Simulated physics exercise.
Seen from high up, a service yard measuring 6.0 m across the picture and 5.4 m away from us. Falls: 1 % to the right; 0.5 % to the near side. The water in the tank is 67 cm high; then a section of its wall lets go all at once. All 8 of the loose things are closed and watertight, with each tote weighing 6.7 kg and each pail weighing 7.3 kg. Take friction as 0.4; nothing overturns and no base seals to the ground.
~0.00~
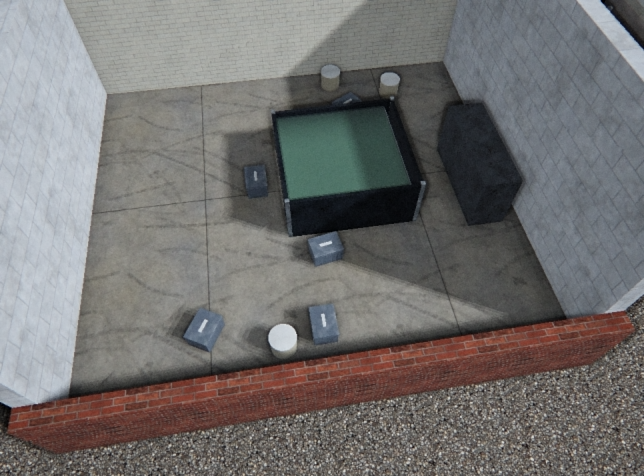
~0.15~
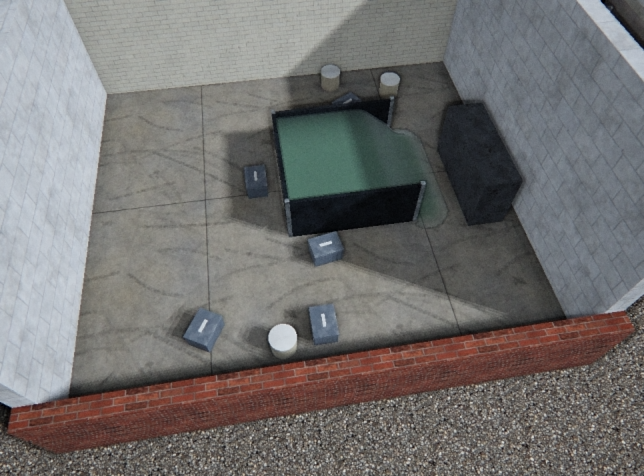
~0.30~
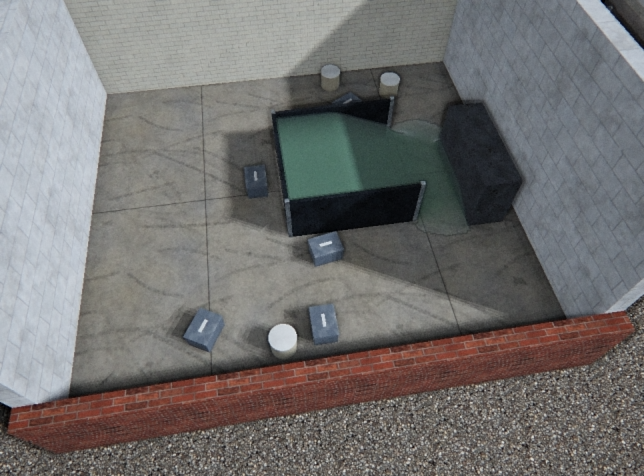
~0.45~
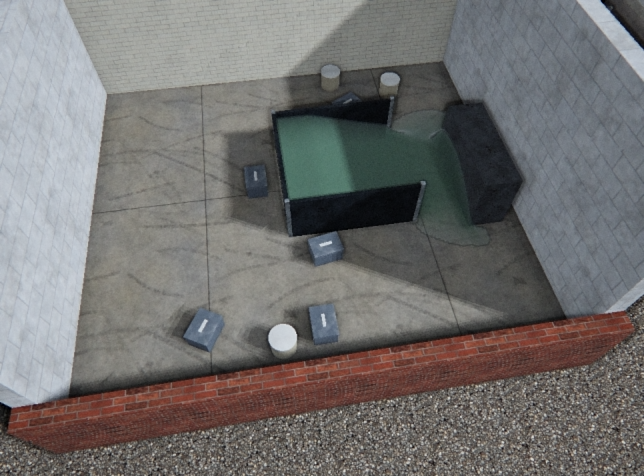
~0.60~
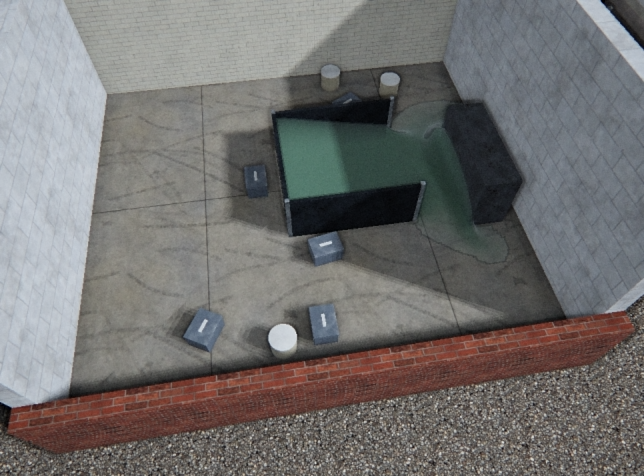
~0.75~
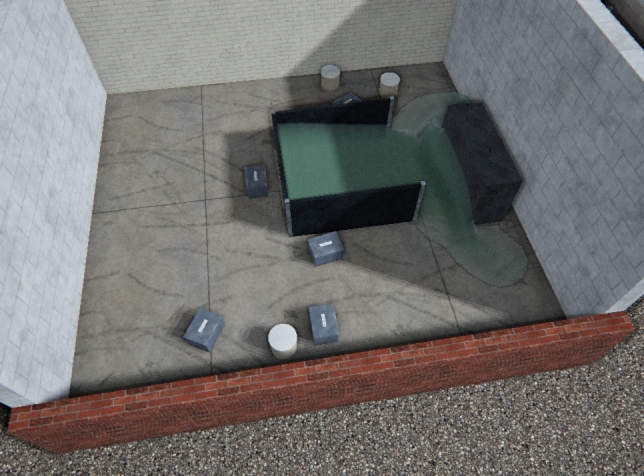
Green water pours from the tank's open right side and spreads around the large dark block.
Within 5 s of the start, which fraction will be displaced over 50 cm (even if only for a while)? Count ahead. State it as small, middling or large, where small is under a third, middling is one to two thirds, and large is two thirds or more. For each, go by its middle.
Middling.
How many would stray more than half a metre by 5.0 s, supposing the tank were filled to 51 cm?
4.
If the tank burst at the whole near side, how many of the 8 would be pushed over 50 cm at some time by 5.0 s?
That would give 4.
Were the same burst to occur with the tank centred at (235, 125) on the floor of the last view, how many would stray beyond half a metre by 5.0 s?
Then 5 of them would.
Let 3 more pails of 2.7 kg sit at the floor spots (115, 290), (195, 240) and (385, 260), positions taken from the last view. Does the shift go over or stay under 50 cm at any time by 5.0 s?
Note, in sequence: Under threshold; under threshold; under threshold.
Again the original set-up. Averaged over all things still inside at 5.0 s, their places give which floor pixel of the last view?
Close to pixel (263, 209).
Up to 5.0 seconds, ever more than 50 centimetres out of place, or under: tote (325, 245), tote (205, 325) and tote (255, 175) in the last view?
The first is inside the limit, the second inside the limit, and the third inside the limit.
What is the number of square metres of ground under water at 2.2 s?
13 m2.
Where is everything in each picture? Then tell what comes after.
In the first picture, a tote at (347, 102) rests on the ground; a pail at (282, 337), on the bottom; 2.7 m2 under water; 0 of 8 have shifted.
In the second picture, a tote at (347, 102) rests on the ground; a pail at (282, 337) rests on the ground; water covers 3.7 m2; 0 of 8 have shifted.
In the third picture, a tote at (347, 102), on the bottom; a pail at (282, 337), on the bottom; 4.5 m2 under water; 0 of 8 have shifted.
In the fourth picture, a tote at (347, 102), on the bottom; a pail at (282, 337) rests on the ground; 5.1 m2 under water; 0 of 8 have shifted.
In the fifth picture, a tote at (347, 102) rests on the ground; a pail at (282, 337), on the bottom; water covers 5.6 m2; 0 of 8 have shifted.
In the sixth picture, a tote at (347, 102) rests on the ground; a pail at (282, 337) rests on the ground; 6.2 m2 under water; 0 of 8 have shifted.
After 1.1 s 0 of 8 are over 50 cm from their spots; 0 afloat.
After 2.2 s 0 of 8 are over 50 cm from their spots; 0 afloat.
After 3.5 s 4 of 8 are over 50 cm from their spots; 0 afloat.
After 5.0 s 5 of 8 are over 50 cm from their spots, and 5 have been at some point; 1 afloat.
